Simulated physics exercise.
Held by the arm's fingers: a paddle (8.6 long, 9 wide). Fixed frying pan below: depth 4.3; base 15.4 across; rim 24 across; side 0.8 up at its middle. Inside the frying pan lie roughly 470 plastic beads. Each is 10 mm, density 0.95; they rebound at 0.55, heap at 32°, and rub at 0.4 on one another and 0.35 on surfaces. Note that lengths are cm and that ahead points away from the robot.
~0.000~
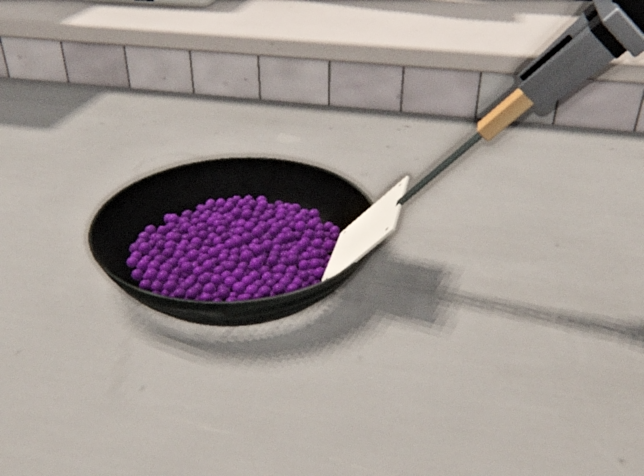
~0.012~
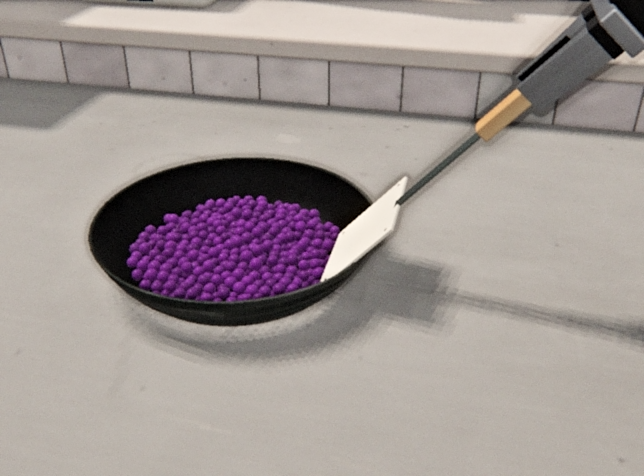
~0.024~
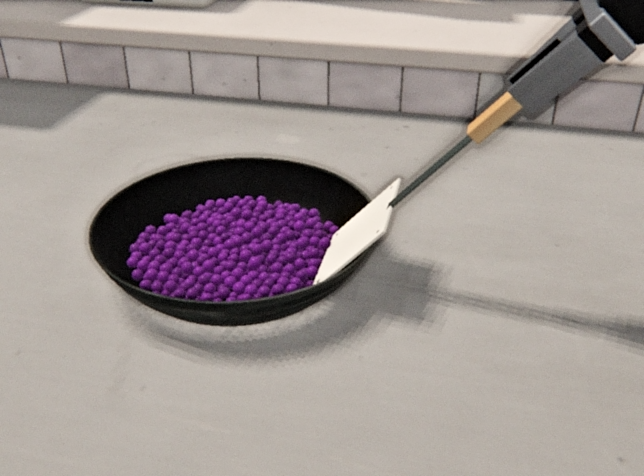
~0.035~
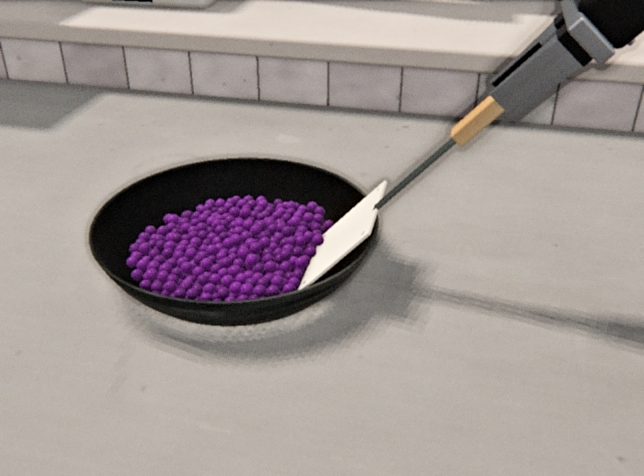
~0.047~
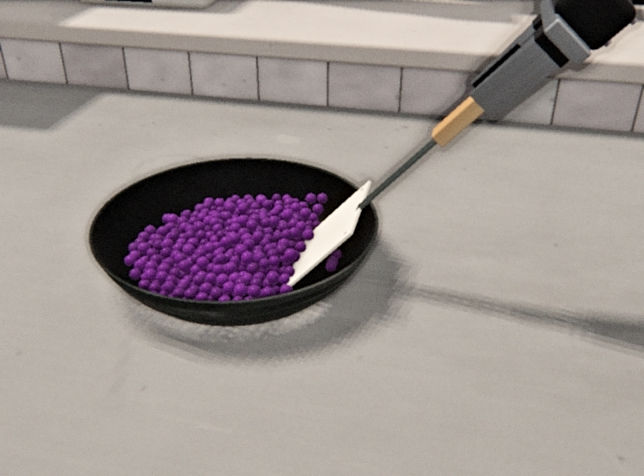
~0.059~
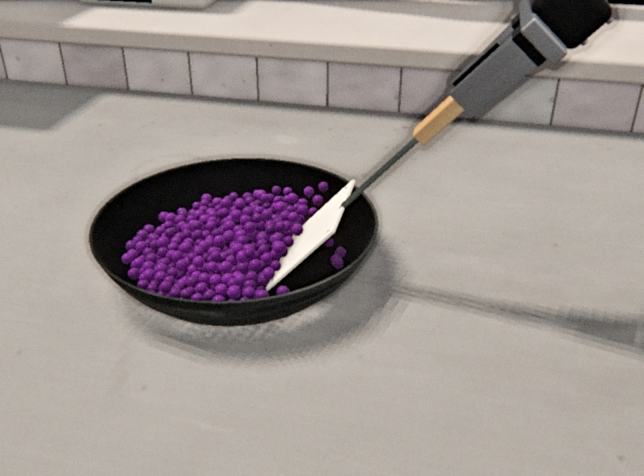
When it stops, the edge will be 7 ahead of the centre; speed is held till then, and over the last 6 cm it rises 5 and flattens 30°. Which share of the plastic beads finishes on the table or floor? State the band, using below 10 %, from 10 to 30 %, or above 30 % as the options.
It falls from 10 to 30 %.
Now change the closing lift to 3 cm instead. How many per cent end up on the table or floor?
15 per cent.
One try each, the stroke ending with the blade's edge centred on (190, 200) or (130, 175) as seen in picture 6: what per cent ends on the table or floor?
Respectively some 10 and 30 percent end on the table or floor.
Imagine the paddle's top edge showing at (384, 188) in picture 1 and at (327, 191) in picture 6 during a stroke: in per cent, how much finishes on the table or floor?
Some 15 percent ends up on the table or floor.
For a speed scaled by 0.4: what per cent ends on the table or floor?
The share would be near 0 in a hundred.
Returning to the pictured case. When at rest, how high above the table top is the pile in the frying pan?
Height at the end: Around 4.0 cm.
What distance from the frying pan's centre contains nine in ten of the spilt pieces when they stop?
I reckon it's some 90 centimetres.
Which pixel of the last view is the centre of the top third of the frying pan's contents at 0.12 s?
Roughly pixel (206, 227).
By 0.09 s, sloping 49°, highest piece 7 above the table; 466 in the frying pan.
By 0.12 s, sloping 39°, highest piece 8 above the table; 465 in the frying pan, 1 on the blade or in flight.
By 0.33 s, sloping 19°, highest piece 12 above the table; 391 in the frying pan, 61 on the table or floor, 14 on the blade or in flight.
By 1.38 s, sloping 19°, highest piece 4 above the table; 391 in the frying pan, 75 on the table or floor.
Final count, 391 in the frying pan, 75 on the table or floor. That is 16 % on the table or floor.
